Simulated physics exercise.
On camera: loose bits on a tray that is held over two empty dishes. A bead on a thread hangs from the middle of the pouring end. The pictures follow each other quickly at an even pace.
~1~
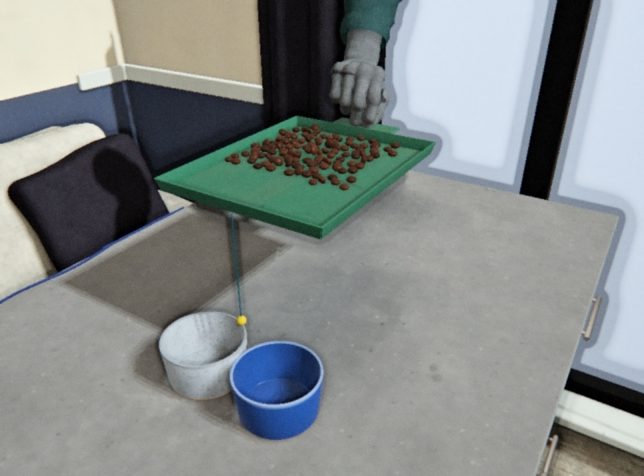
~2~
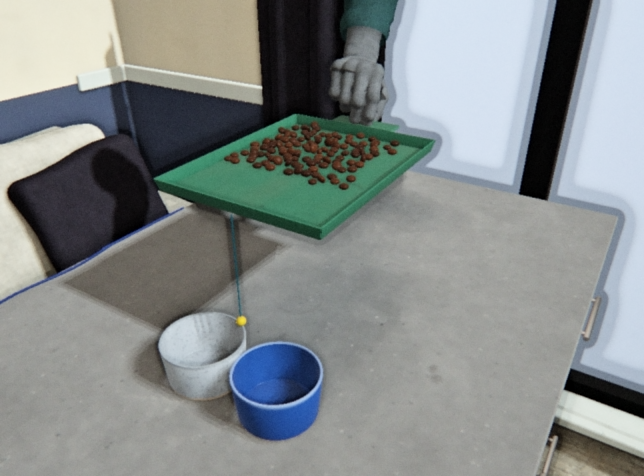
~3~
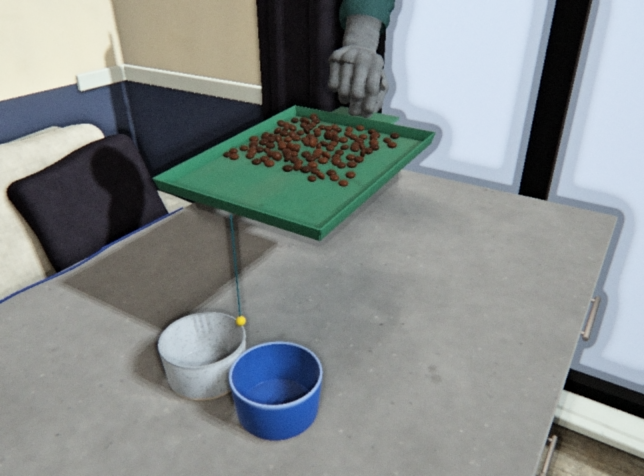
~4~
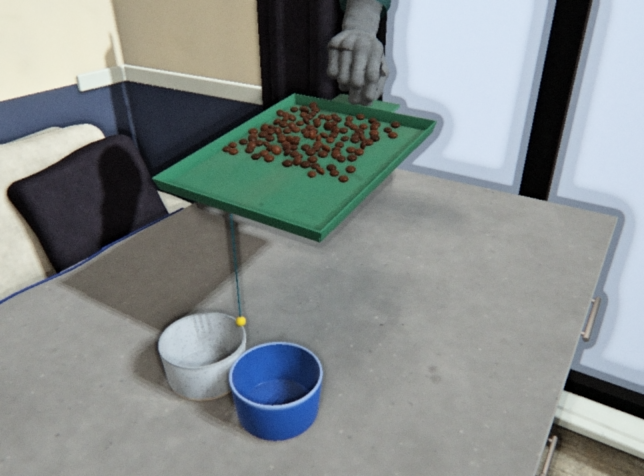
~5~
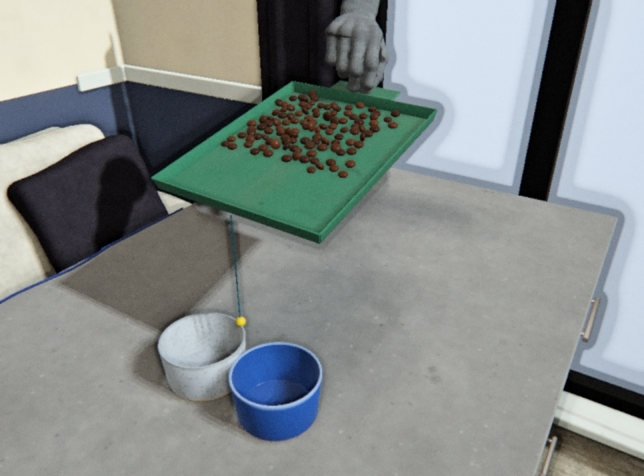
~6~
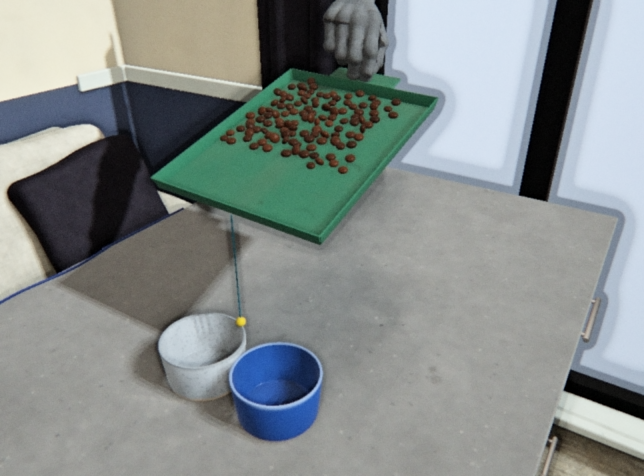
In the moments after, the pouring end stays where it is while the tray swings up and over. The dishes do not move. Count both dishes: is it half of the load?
In the dishes lies over half of it.
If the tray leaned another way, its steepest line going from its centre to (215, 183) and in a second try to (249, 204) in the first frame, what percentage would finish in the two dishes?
Near 10 % and 60 %.
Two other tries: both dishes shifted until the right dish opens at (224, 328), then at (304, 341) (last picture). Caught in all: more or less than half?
In turn: Not half; under half.
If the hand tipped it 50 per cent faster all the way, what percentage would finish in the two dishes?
Near 50 %.
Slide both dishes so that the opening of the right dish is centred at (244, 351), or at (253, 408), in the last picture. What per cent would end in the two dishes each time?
Near 40 % and 50 %.
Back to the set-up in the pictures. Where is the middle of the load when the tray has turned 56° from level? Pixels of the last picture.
At about (250, 199).
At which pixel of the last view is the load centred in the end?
Near (255, 408).
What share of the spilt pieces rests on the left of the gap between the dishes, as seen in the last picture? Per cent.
Close to 70 per cent.
Soon, tray tipped steeply; nearly all on the tray; a small part in the air.
A while on, tray tipped right over; about half on the tray; about a quarter in the right dish; a small part in the left dish; about a quarter outside both; a stray few in the air.
Towards the end, tray tipped past a quarter turn; about half in the right dish; about a quarter in the left dish; about a quarter outside both.
Finally, tray tipped past a quarter turn; about half in the right dish; about a quarter in the left dish; about a quarter outside both.
